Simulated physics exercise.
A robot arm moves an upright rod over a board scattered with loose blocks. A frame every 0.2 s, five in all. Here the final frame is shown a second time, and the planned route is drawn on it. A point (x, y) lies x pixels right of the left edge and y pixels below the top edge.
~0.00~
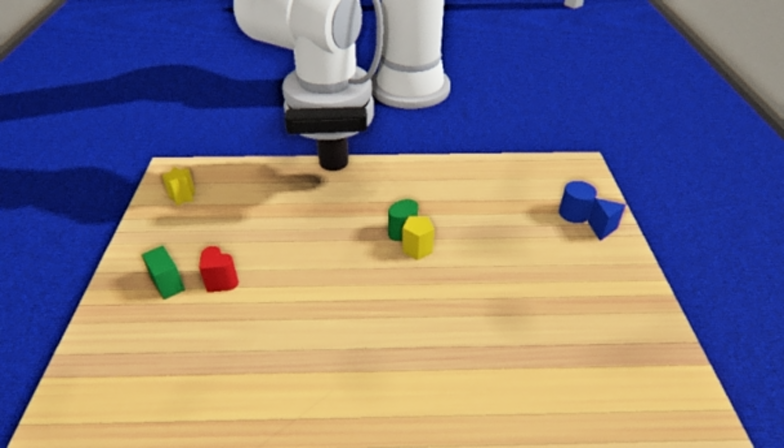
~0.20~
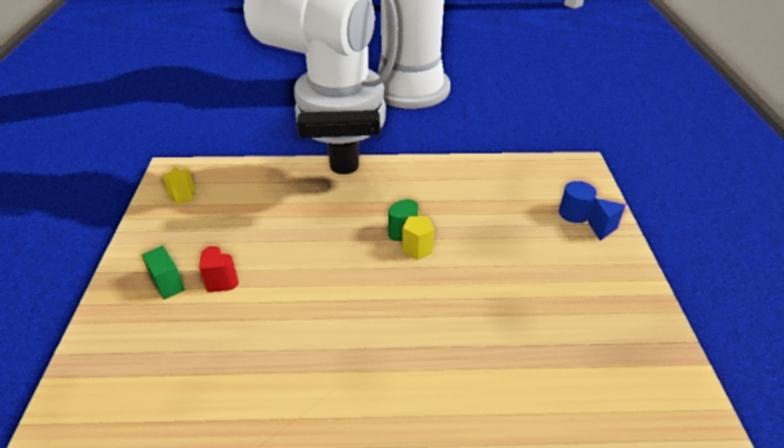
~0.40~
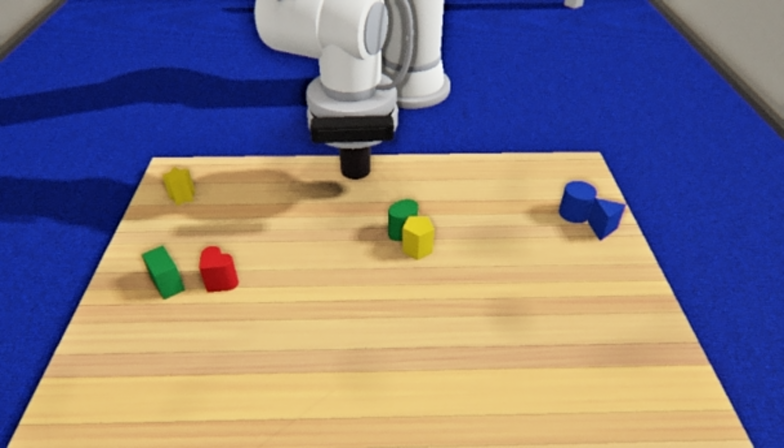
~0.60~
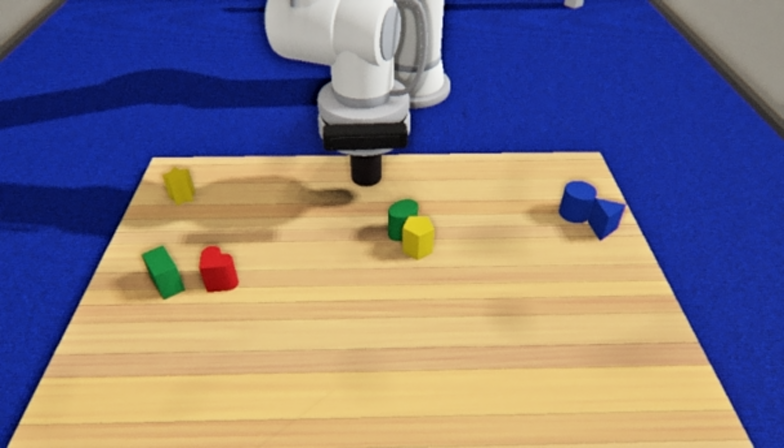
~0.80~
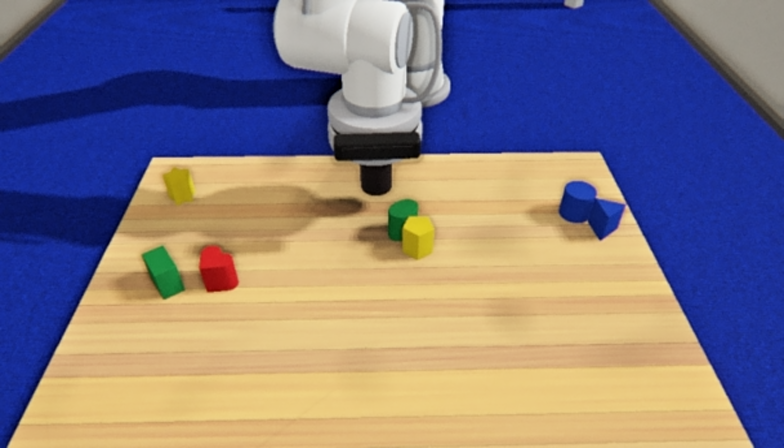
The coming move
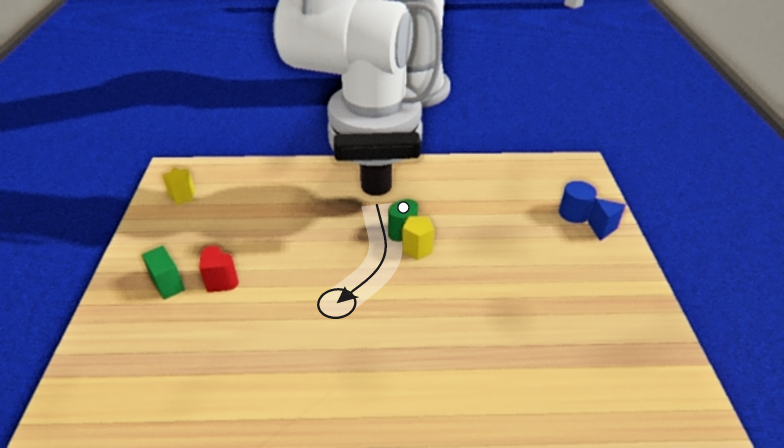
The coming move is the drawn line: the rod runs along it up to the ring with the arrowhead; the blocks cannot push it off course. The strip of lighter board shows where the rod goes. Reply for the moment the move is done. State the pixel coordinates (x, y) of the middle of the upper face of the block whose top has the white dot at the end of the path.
Located at (416, 217).
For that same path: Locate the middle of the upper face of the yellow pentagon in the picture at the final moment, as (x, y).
I'd say the yellow pentagon ends with its top centre at (438, 233).
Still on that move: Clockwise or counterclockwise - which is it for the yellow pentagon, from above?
Its rotation is clockwise.
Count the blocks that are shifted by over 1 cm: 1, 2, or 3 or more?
That makes 2 blocks.
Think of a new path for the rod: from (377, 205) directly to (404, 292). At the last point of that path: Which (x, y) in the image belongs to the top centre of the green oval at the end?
The answer is (419, 218).
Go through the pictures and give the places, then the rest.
In the first frame, tip of the rod at (334, 164), middles of tops, green oval at (403, 208), yellow pentagon at (419, 225).
In the second frame, rod at (345, 167), nothing pushed.
In the third frame, rod at (356, 172), nothing pushed.
In the fourth frame, rod at (367, 179), nothing pushed.
In the fifth frame, rod at (376, 188), green oval at (403, 208), yellow pentagon at (419, 225).
The line goes from (377, 205) by way of (385, 237) and (375, 272) to (337, 303); the dot is on the green oval.
On the path given first. One third of the way, rod at (385, 219); green oval at (415, 216), turned 60° anticlockwise; yellow pentagon at (436, 232), turned 40° clockwise.
Two thirds of the way, rod at (374, 255); green oval at (416, 217), turned 70° anticlockwise; yellow pentagon at (438, 233), turned 40° clockwise.
At the end, rod at (335, 286); green oval at (416, 217), turned 70° anticlockwise; yellow pentagon at (438, 233), turned 40° clockwise.
